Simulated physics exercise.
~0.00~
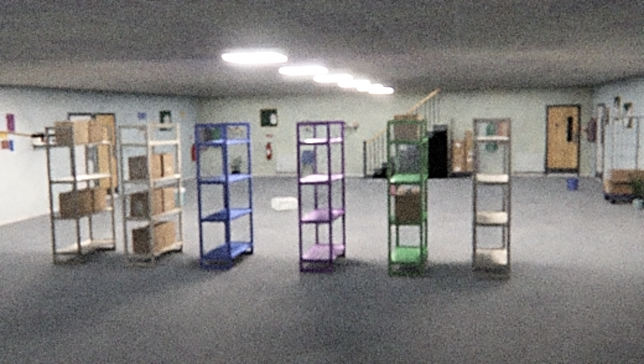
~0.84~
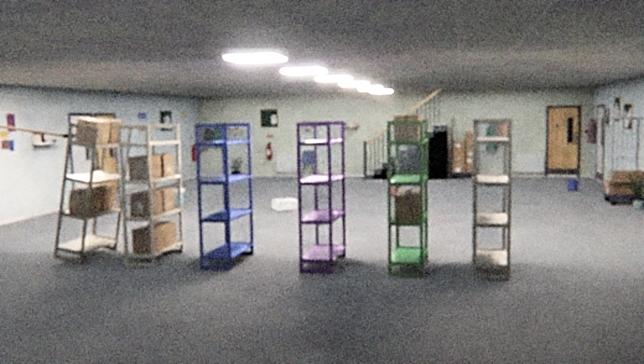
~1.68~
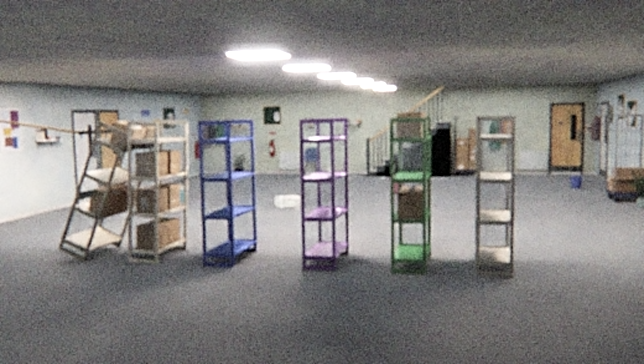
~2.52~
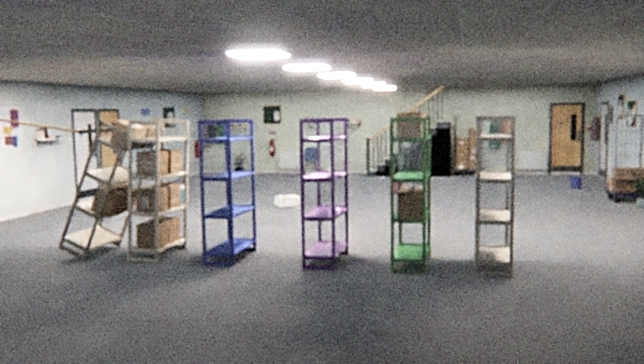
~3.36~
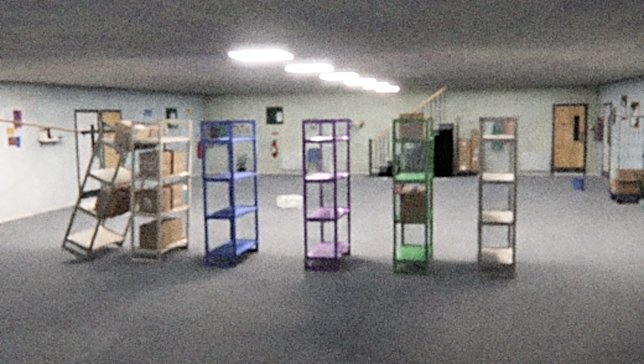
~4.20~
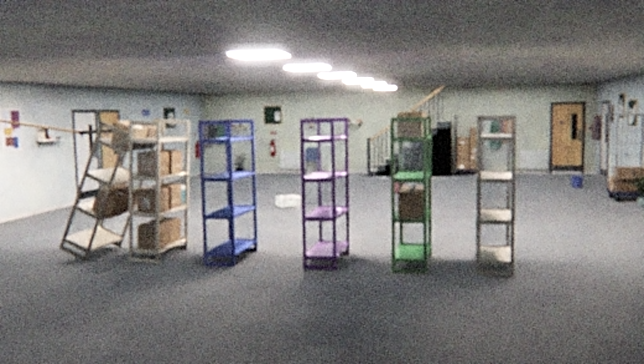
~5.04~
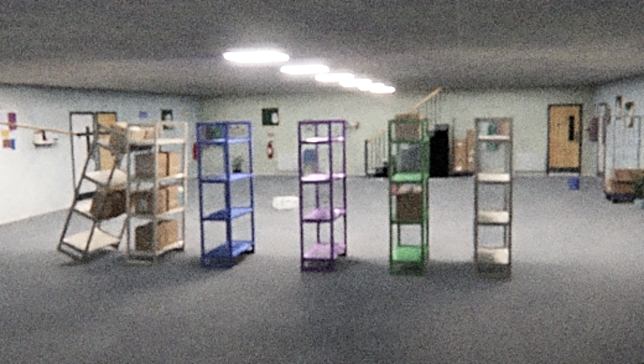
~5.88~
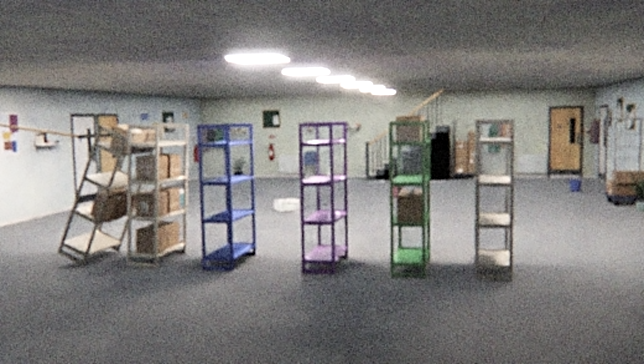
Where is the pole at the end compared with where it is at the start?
It is a short way farther to the right at the end, having moved in from the left toward the rack that now leans.
A thin pole reaches in from the left and moves right against the upper part of the first rack in a line of six. The rack, loaded with cartons, tips to the right, and its cartons shift on the tilting shelves. Its top comes to rest against the pale rack beside it, which stays standing. The pole stops there, and the first rack remains propped at a slant. The blue, purple, green and far right racks keep their places, and at the end no carton has fallen to the floor.
